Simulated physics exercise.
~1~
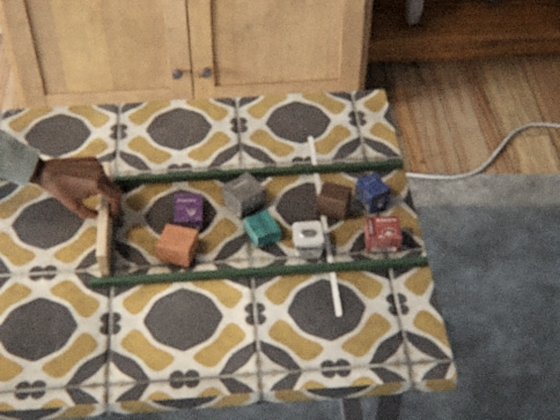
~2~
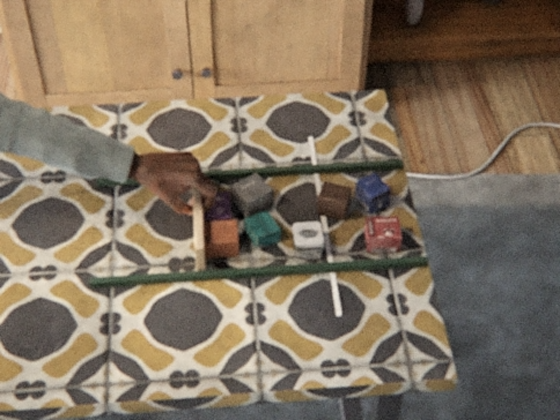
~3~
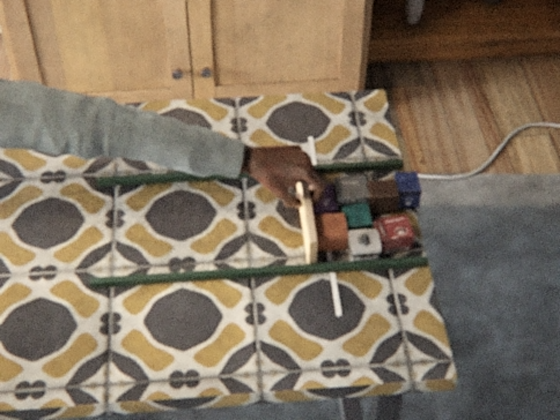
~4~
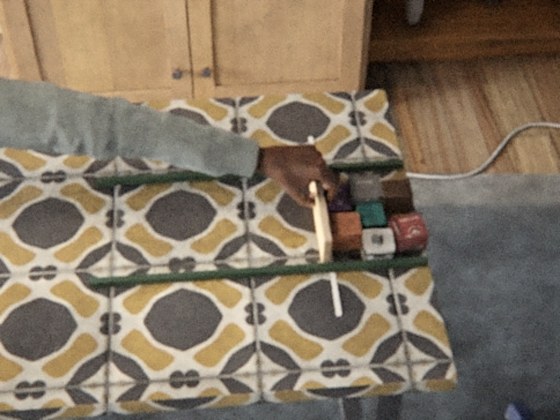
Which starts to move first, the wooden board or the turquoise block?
The wooden board starts to move first. The turquoise block only shifts later, once the board has pushed the nearer blocks along into the group.
